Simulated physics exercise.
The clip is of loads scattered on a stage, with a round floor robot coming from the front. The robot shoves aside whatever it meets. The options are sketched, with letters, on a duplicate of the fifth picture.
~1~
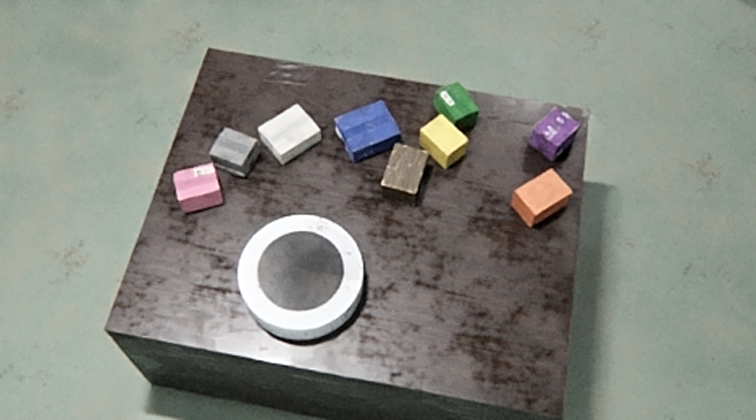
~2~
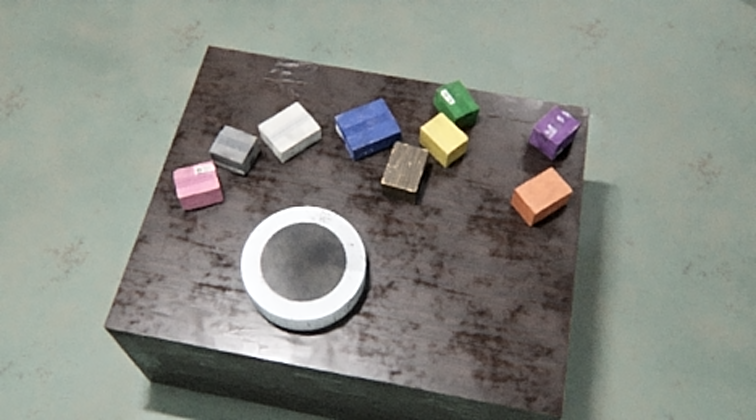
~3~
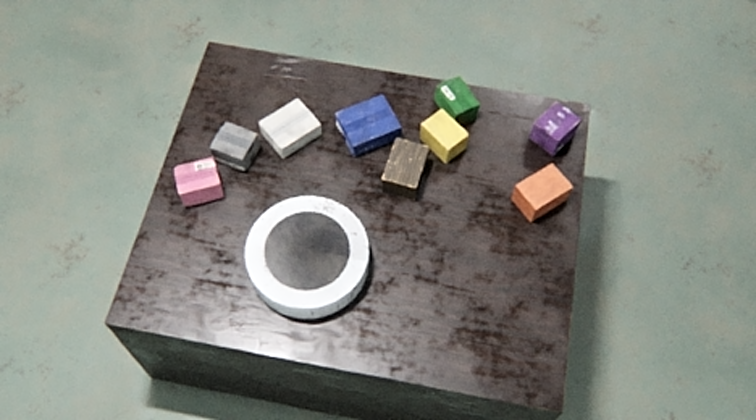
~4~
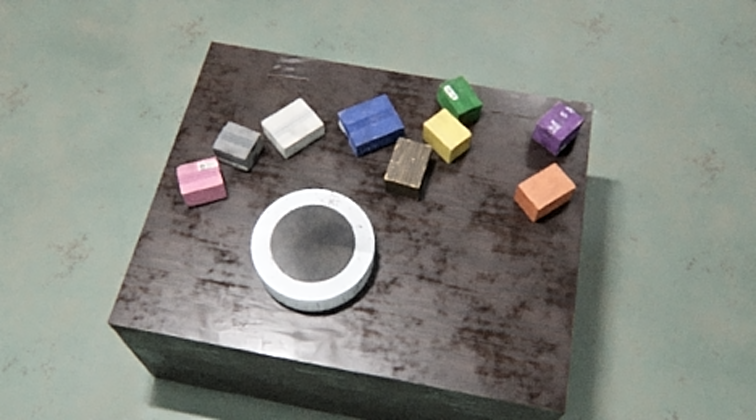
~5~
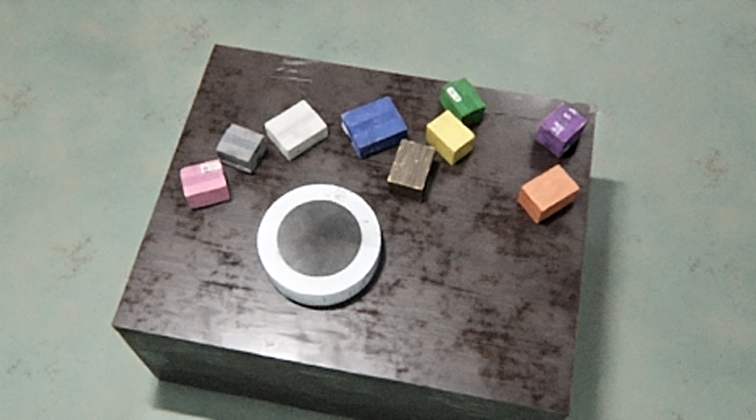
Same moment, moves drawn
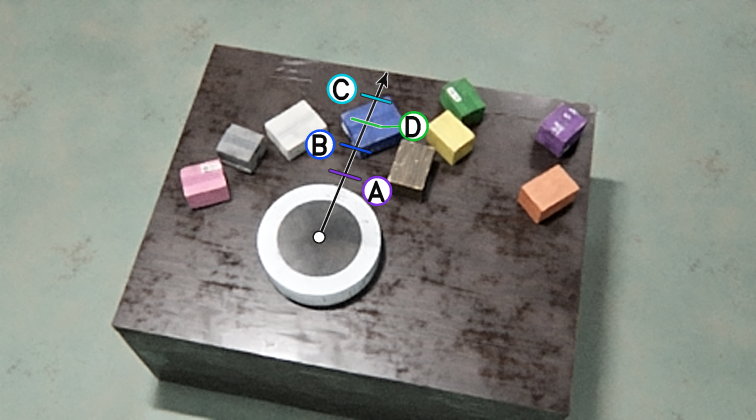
A round white robot with a dark top creeps a short way across a dark stage, moving away from the front and slightly right, while the scattered colored blocks toward the back and right stay in place.
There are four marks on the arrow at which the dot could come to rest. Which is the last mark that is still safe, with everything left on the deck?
Up to mark D.
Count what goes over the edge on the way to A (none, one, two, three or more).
In all, none.
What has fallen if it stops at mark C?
It is the blue parcel.
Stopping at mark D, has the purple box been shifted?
No.
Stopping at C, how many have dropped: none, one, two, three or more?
By then, one.
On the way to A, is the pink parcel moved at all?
No.
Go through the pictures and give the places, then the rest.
Green box (456, 108); orange crate (541, 198); yellow crate (444, 141), in the first frame.
Robot (304, 267); black crate (405, 173), in the second frame.
Robot (308, 256); purple box (555, 129), in the third frame.
Robot (314, 249); white box (293, 128), in the fourth frame.
Robot (320, 244); green box (463, 104); orange crate (548, 194); yellow crate (450, 137), in the fifth frame.
On the marked copy, A at (345, 175); B at (356, 148); C at (376, 99); D at (366, 123); the arrow from (319, 237) to (386, 73); the white dot at (319, 237).
Following D. Soon after the start, robot (338, 200); black crate (416, 167); green box (463, 104).
Later, robot (355, 159); green box (471, 98); blue parcel (393, 95).
In the end, robot (366, 131); blue parcel (409, 75); green box (473, 97); nothing has fallen.
As for the rest, A is safe but short; B is safe but short; C drops the blue parcel.
